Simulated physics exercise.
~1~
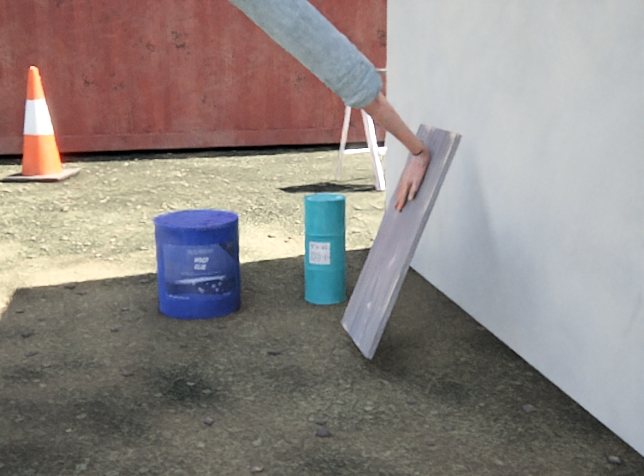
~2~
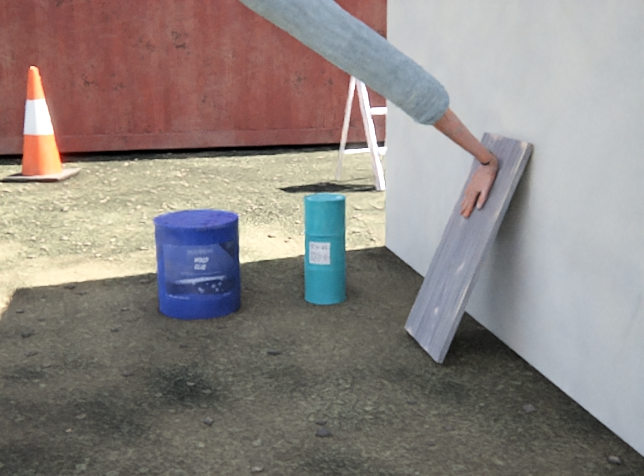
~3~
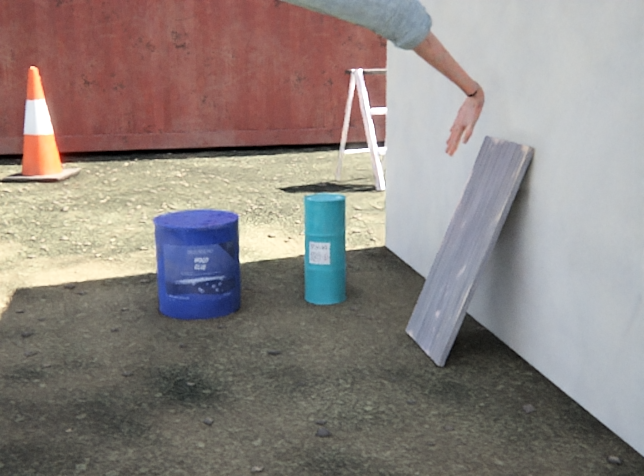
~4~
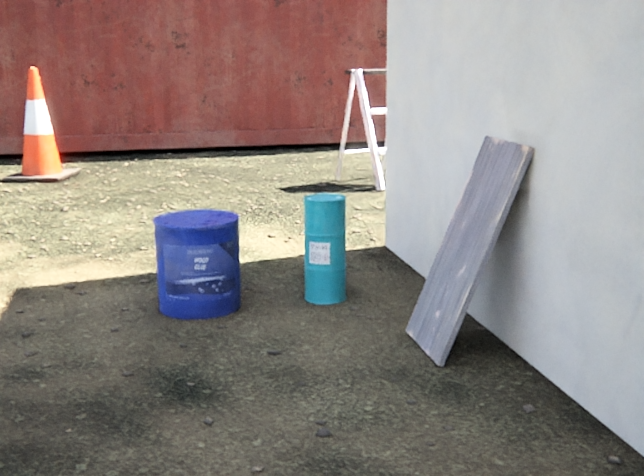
A hand leaned a long grey board against a pale wall, moving it to the right past a blue pail and a turquoise canister, then let go and drew back out of view, and the board stayed leaning there.
